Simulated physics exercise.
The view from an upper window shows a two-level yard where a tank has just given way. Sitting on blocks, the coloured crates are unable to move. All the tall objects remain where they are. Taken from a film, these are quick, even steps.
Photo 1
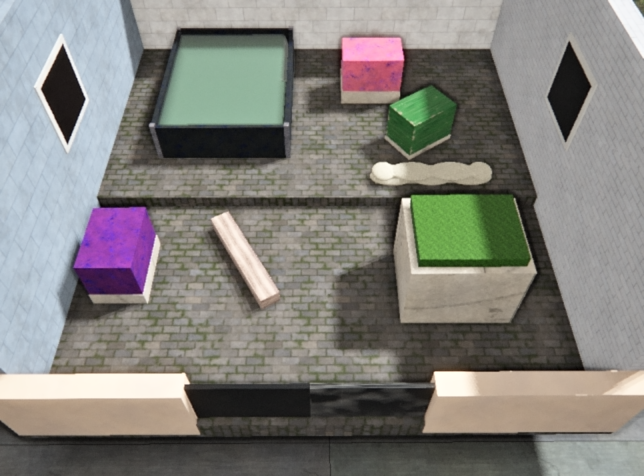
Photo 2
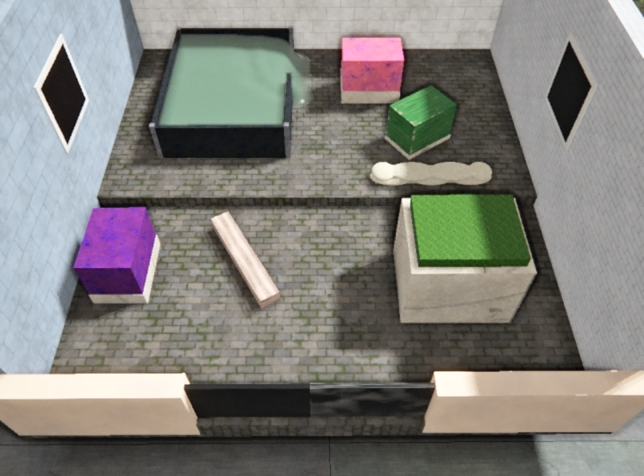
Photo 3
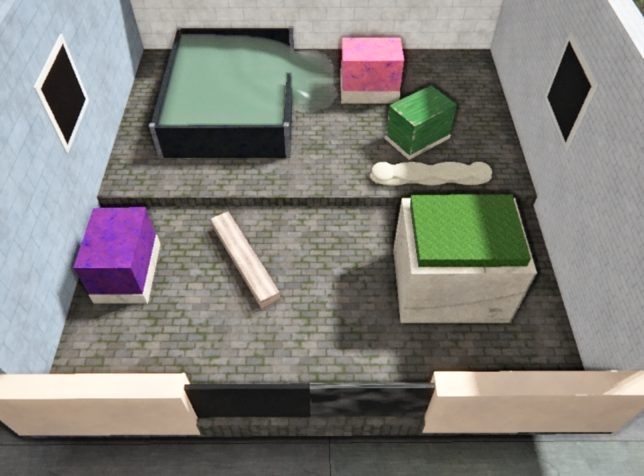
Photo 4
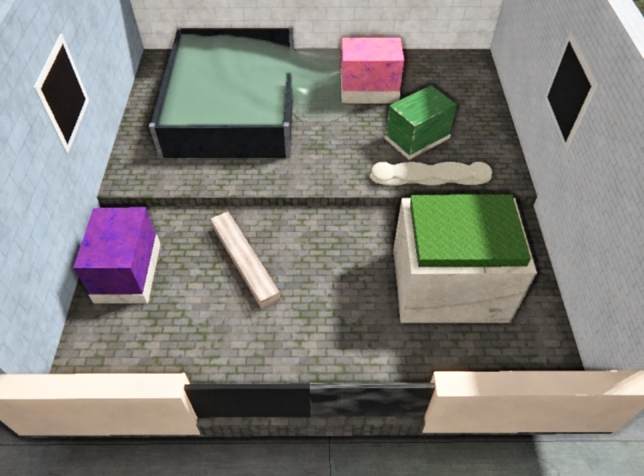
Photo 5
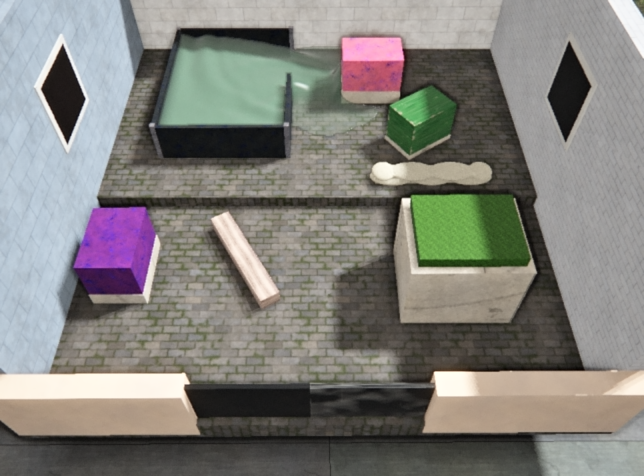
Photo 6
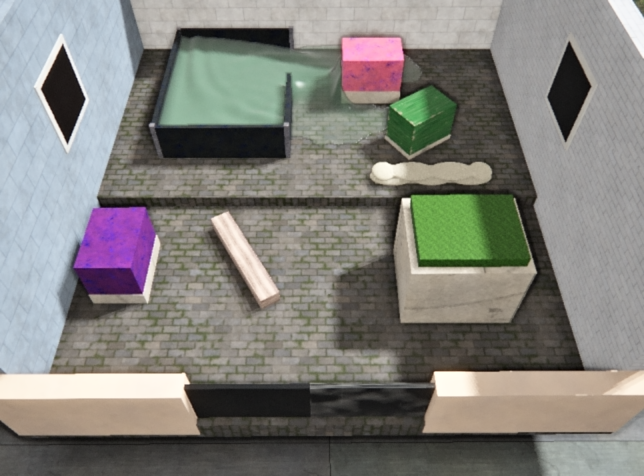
Green water pours from the tank's right side and spreads thinly across the upper paving.
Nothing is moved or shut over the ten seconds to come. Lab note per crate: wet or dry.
Result - pink crate: Wet; green crate: Wet; purple crate: Dry.
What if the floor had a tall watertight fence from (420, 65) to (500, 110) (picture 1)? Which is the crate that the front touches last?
My answer: The purple crate.
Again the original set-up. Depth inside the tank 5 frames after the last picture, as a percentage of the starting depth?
Estimate: Around 72 %.
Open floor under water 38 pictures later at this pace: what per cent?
That works out at 70 %.
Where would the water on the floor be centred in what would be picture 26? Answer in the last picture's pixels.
About (328, 110) in the last view.
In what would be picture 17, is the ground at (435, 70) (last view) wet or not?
Lab note: Spot reads soaked.
A moment on, water covers 20 % of the floor; the pink crate water round its plinth, the green crate water round its plinth, the purple crate not reached.
Next, water covers 30 % of the floor; the pink crate water round its plinth, the green crate water round its plinth, the purple crate not reached.
Then, water covers 50 % of the floor; the pink crate water round its plinth, the green crate water round its plinth, the purple crate not reached.
Later, water covers 70 % of the floor; the pink crate water round its plinth, the green crate water round its plinth, the purple crate not reached.
In the end, water covers 90 % of the floor; the pink crate was topped, the green crate was topped, the purple crate stayed above the water.
